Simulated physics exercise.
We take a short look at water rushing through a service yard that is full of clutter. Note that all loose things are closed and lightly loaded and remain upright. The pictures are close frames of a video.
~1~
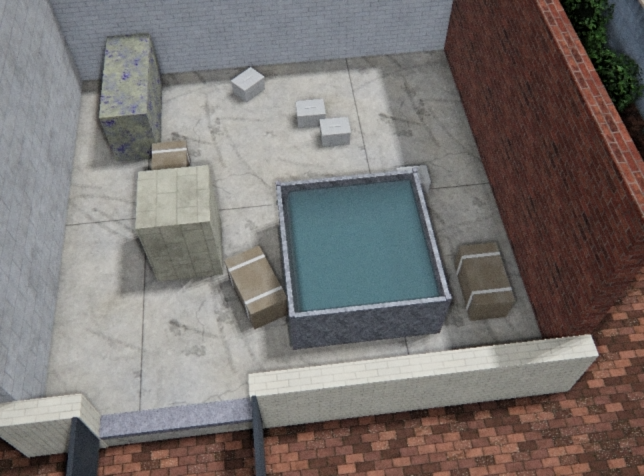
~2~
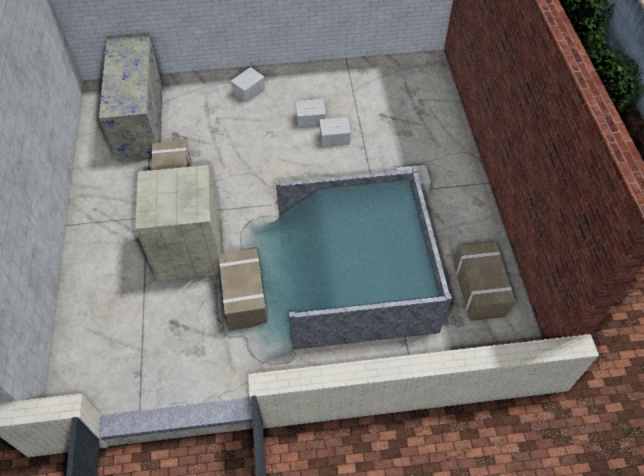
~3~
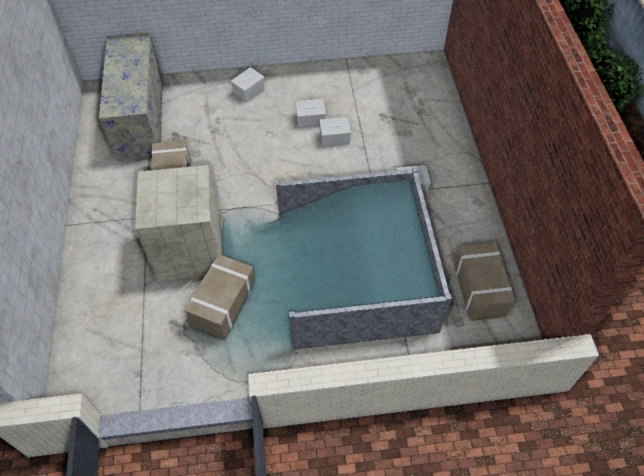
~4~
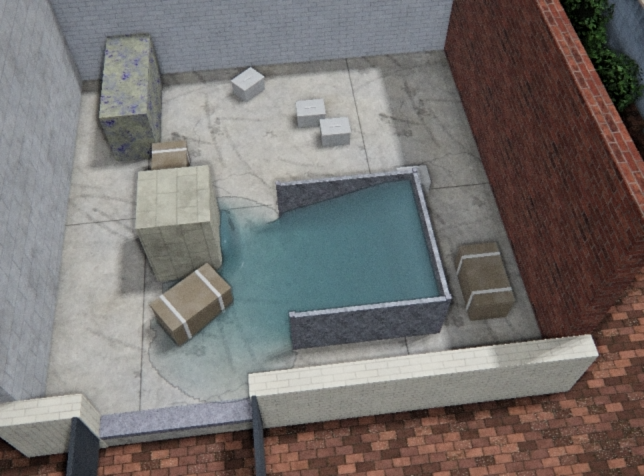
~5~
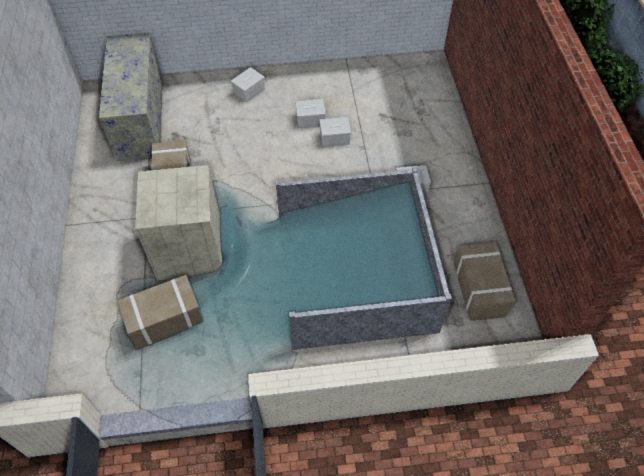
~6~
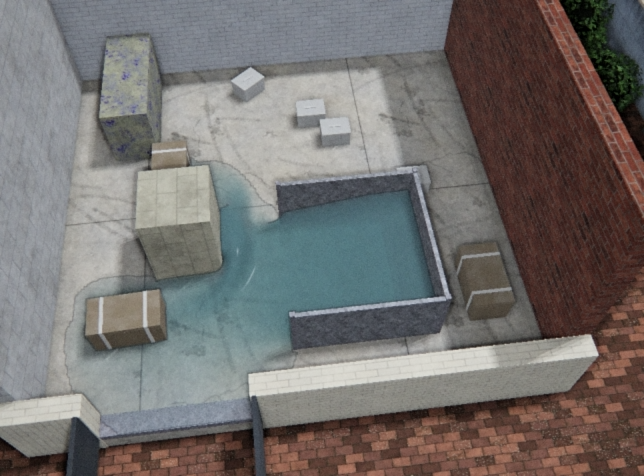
A paved service yard, walled in pale block and red brick, is seen from high above by a still camera. Brown strapped trunks sit beside a dark-rimmed tank of teal water and behind a large beige block, with a mottled block and three small pale ones farther back. The tank's left side opens, and water spreads leftward around the beige block, carrying the nearest trunk left as it turns.
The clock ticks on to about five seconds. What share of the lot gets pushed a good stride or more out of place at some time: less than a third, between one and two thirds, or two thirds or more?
It lands in the middle band.
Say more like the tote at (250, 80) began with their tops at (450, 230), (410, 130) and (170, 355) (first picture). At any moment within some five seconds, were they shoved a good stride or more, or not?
Taking them one at a time: Falls short; falls short; goes the distance.
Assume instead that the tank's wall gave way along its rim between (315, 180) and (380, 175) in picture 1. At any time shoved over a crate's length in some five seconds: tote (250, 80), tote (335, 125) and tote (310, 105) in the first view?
Same order as named: Sent that far; sent that far; sent that far.
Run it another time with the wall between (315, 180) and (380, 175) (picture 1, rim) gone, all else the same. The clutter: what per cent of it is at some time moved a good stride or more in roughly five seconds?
60 per cent or thereabouts.
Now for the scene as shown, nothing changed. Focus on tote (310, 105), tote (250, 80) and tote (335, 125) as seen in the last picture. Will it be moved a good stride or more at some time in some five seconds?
Goes that far, goes that far, short of that.
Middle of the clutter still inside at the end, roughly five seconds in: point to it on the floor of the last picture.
Their average sits at about pixel (344, 159).
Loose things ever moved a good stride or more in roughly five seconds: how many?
So, 4 of them.
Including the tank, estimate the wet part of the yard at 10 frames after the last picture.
I'd say around 60 in a hundred.
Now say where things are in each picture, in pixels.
The first picture shows a trunk at (255, 279) rests on the ground; a trunk at (169, 165), on the bottom; 0 of 7 have shifted.
The second picture shows a trunk at (241, 280), on the bottom, close to its start; a trunk at (169, 165) rests on the ground; 1 of 7 have shifted.
The third picture shows a trunk at (219, 288) rests on the ground, a stride from its start; a trunk at (169, 165), on the bottom; 1 of 7 have shifted.
The fourth picture shows a trunk at (190, 296) rests on the ground, a stride from its start; a trunk at (169, 165), on the bottom; 1 of 7 have shifted.
The fifth picture shows a trunk at (158, 304) rests on the ground, a stride from its start; a trunk at (169, 165), on the bottom; 1 of 7 have shifted.
The sixth picture shows a trunk at (123, 312), afloat, a stride from its start; a trunk at (169, 165) rests on the ground; 1 of 7 have shifted.
A moment on, 1 of 7 are well off their spots; 1 afloat.
Next, 2 of 7 are well off their spots; 1 afloat.
Later, 2 of 7 are well off their spots; 3 afloat.
In the end, 3 of 7 are well off their spots, and 4 have been at some point; 2 afloat.
